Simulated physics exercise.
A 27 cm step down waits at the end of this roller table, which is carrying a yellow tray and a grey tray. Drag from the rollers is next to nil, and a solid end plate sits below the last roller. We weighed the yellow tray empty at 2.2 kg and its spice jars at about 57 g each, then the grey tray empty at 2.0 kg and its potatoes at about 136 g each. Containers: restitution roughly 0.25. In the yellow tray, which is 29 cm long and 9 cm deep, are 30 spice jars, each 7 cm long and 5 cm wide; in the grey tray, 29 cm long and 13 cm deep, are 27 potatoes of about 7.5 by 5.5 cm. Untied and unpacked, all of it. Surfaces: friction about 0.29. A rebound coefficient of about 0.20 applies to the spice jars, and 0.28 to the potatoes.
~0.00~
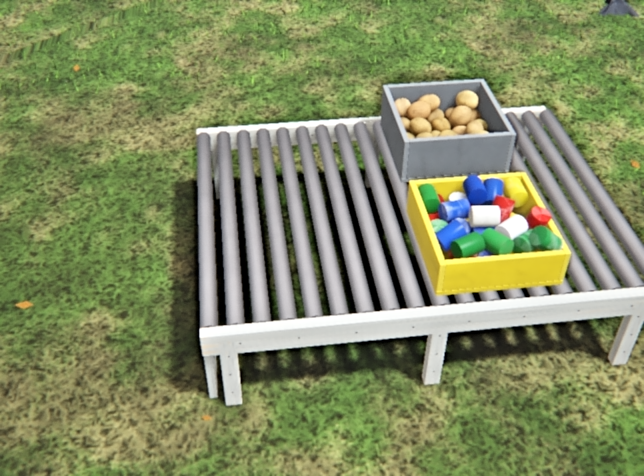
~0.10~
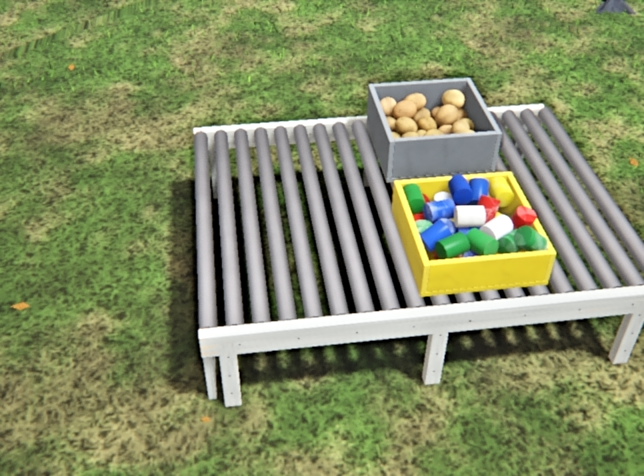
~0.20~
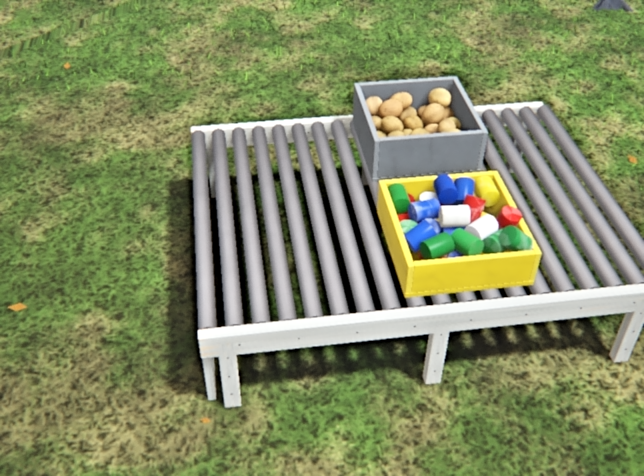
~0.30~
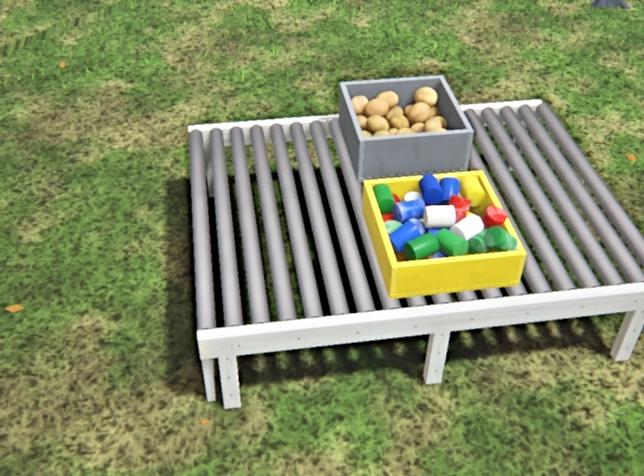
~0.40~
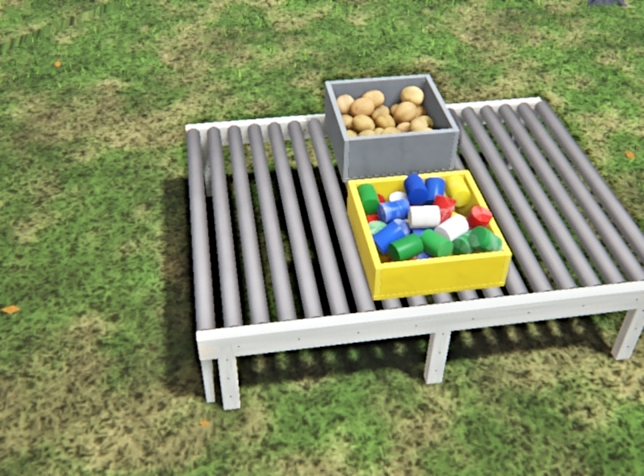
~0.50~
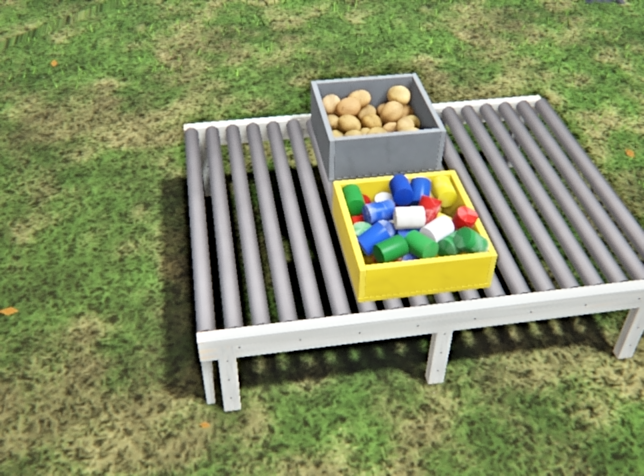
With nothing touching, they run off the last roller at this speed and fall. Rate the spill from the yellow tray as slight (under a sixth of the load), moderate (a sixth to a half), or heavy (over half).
Moderate.
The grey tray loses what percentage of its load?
Grey tray: 60% lost.
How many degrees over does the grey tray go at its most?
About 90°.
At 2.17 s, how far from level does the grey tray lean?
Lean: Near 40 degrees.
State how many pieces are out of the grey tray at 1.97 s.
Roughly, out by then: Grey tray 0.
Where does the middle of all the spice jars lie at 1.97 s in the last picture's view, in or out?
Their middle is around (175, 260).
After 1.36 s, the front runs out over the edge.
After 1.97 s, the yellow tray is level with 0 of 30 out and the grey tray is level with 0 of 27 out.
After 2.17 s, the yellow tray leans 45° with 0 of 30 out and the grey tray leans 39° with 0 of 27 out.
After 2.52 s, the yellow tray leans 53° with 8 of 30 out and the grey tray leans 74° with 5 of 27 out.
Final count (at 3.08 s), the yellow tray leans 53° with 10 of 30 out and the grey tray has gone over with 15 of 27 out. Asked share, 10 of 30, 33 per cent.
